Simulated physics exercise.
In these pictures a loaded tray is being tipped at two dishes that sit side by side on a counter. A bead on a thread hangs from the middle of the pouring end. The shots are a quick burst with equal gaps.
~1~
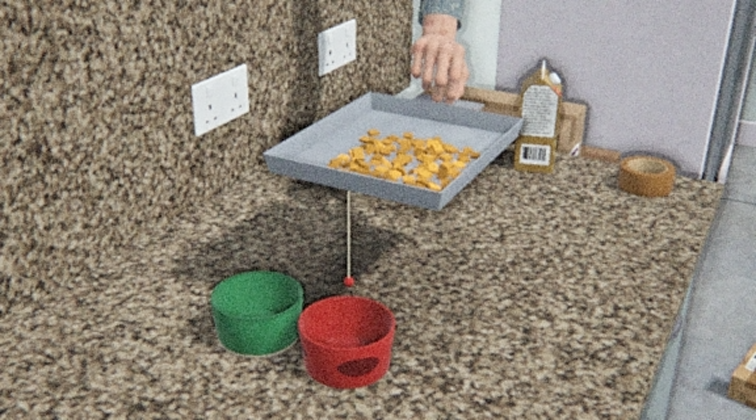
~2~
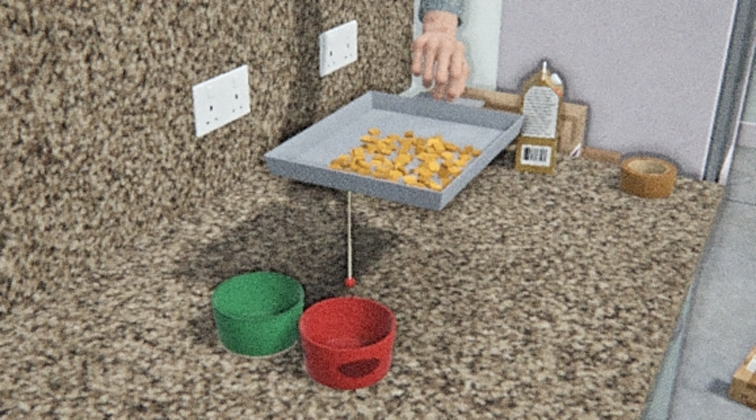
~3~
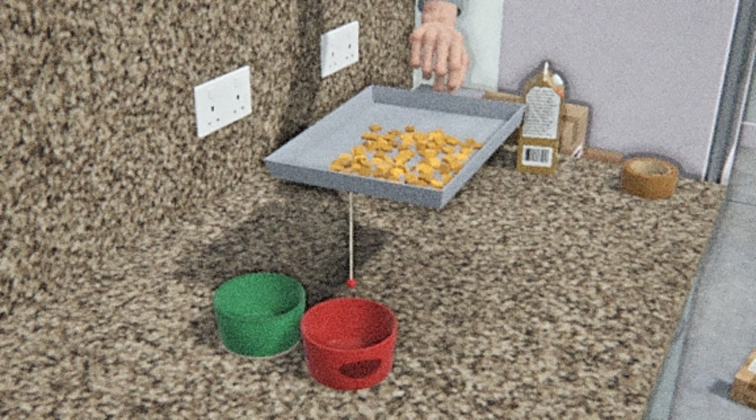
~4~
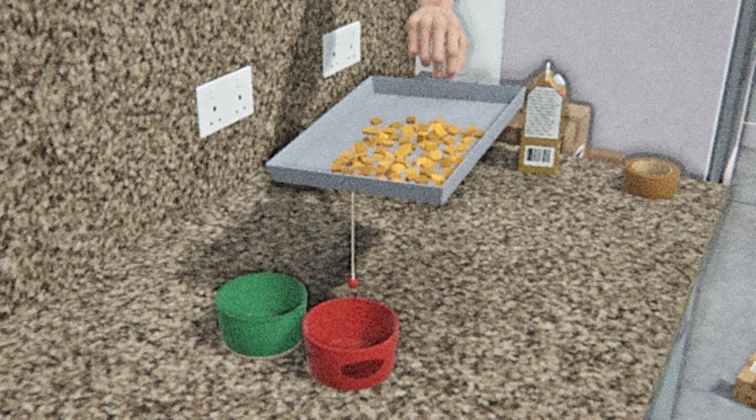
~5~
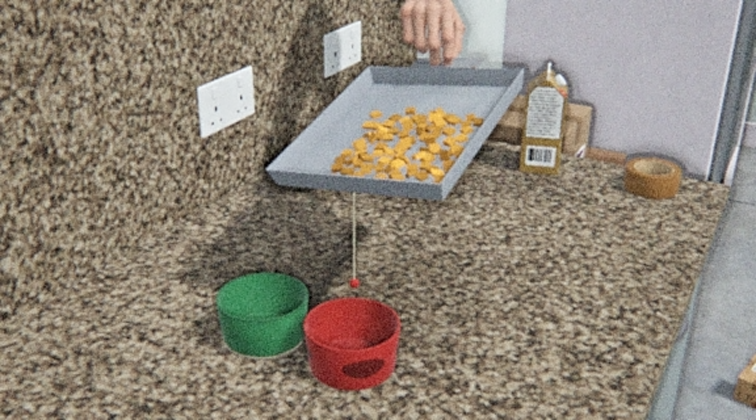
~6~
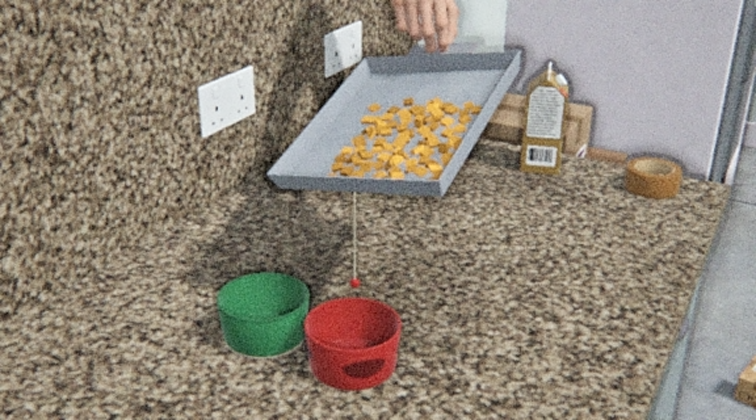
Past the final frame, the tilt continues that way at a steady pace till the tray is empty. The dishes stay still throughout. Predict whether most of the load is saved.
Only a minority of it is saved.
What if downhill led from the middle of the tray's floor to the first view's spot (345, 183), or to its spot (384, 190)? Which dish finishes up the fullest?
So, first the right-side one, then the right-side one.
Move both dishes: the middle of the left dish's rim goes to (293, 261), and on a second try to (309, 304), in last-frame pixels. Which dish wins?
First the dish on the left, then left.
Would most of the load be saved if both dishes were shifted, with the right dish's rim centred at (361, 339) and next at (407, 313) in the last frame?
Result, first setup: The minor share; second setup: The bulk.
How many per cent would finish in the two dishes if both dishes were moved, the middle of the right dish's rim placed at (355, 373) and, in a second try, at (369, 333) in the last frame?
Around 0 and around 30 per cent, in that order.
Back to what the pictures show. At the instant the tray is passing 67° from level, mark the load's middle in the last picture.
Somewhere about pixel (326, 168).
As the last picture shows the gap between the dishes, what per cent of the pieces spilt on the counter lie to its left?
Share to the left: Near 50 per cent.
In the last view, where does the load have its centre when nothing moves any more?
(294, 312).
Soon, tray tipped steeply; nearly all on the tray; a stray few in the air.
A while on, tray tipped past a quarter turn; about half on the tray; a small part in the left dish; a small part outside both; about a quarter in the air.
Towards the end, tray tipped past a quarter turn; a stray few in the right dish; about a third in the left dish; about two thirds outside both.
Finally, tray tipped past a quarter turn; a stray few in the right dish; about a third in the left dish; about two thirds outside both.
